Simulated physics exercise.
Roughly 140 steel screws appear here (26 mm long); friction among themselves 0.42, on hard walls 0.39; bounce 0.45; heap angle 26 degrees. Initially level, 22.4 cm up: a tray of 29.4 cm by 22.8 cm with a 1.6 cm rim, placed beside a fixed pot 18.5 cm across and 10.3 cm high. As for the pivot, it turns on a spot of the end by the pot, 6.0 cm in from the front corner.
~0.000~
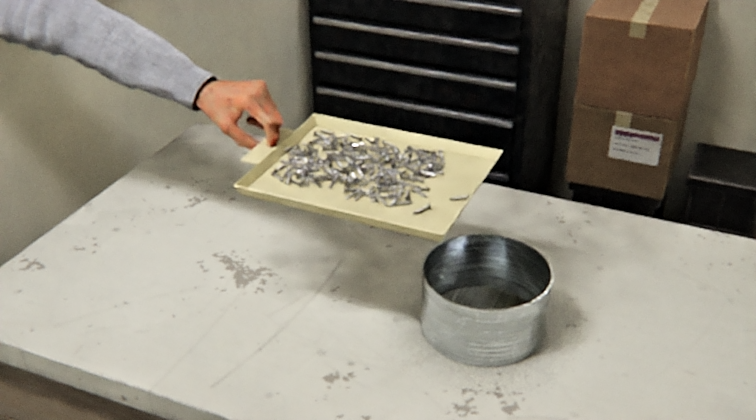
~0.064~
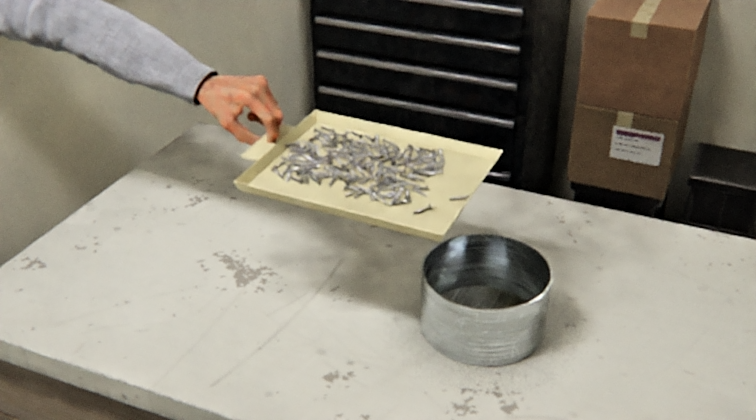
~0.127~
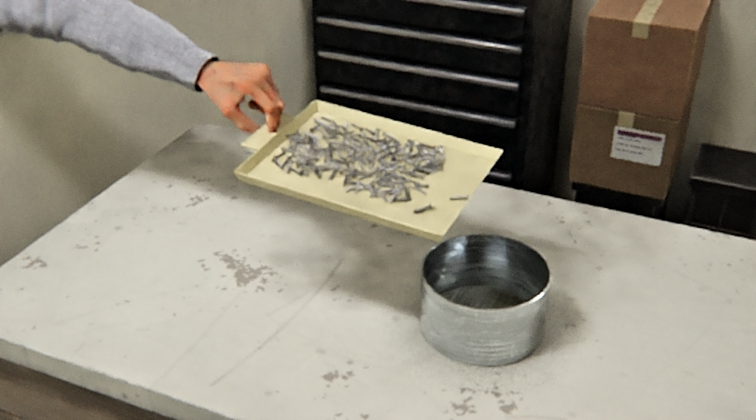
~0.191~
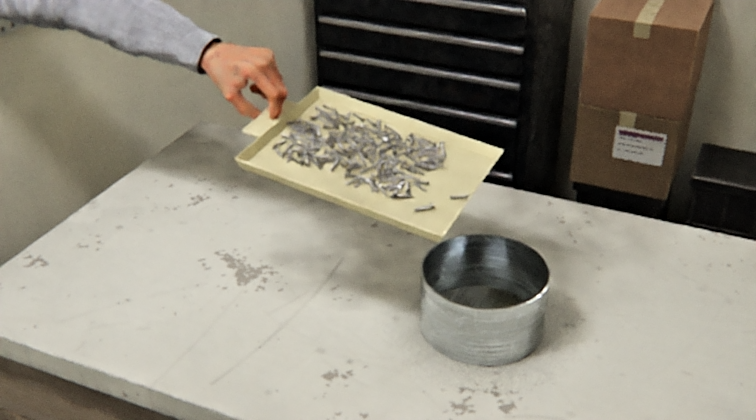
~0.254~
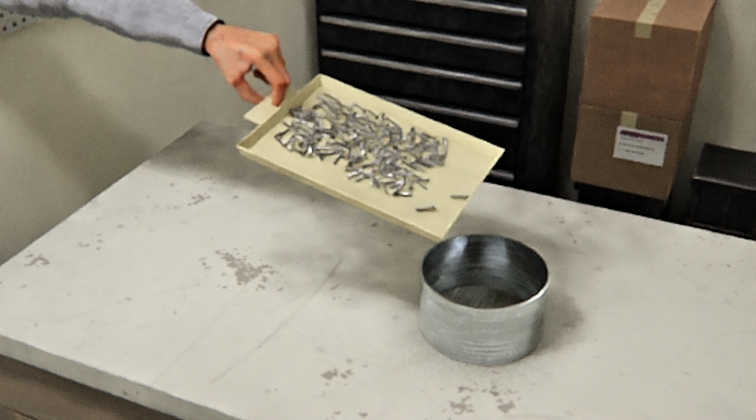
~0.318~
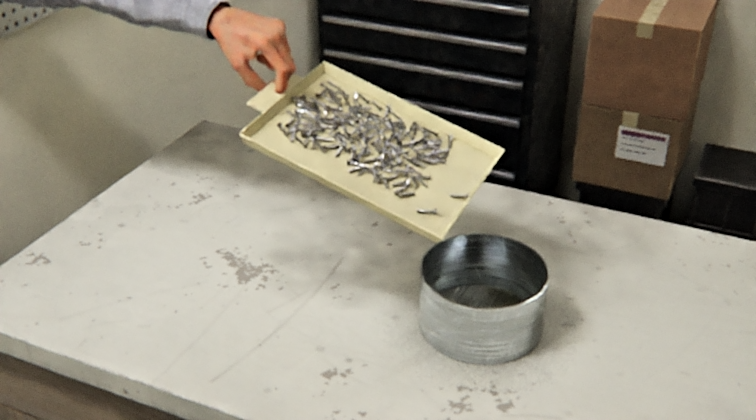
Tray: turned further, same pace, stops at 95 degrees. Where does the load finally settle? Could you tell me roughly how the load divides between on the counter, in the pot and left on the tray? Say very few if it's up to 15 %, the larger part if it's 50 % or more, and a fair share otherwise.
Roughly this. Counter: A fair share; pot: The larger part; tray: Very few.
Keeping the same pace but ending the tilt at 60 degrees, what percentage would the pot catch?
Then about 45 per cent.
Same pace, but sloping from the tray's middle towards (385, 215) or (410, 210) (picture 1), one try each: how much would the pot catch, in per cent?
About 0 and 0 per cent.
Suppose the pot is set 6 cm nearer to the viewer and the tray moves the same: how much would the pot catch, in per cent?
Result after the change: About 75 in a hundred.
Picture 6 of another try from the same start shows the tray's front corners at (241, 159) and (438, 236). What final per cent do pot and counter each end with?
In the pot: 5 per cent; on the counter: 95 per cent.
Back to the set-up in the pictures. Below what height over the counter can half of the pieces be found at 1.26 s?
Median height: Approx. 2 cm.
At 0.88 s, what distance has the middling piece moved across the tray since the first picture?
By then it sits near 17 cm from where it began.
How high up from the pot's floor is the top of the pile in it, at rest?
I'd say near 2.0 centimetres.
After 0.88 s, tilt 54 degrees; the tray holds 85 %, the pot 0 %.
After 1.26 s, tilt 79 degrees; the tray holds 25 %, the pot 40 %.
Then, at 1.72 s, tilt 95 degrees; the tray holds 0 %, the pot 65 %.
In the end, at 2.6 s, counter 35 %, pot 65 %, tray 0 %.
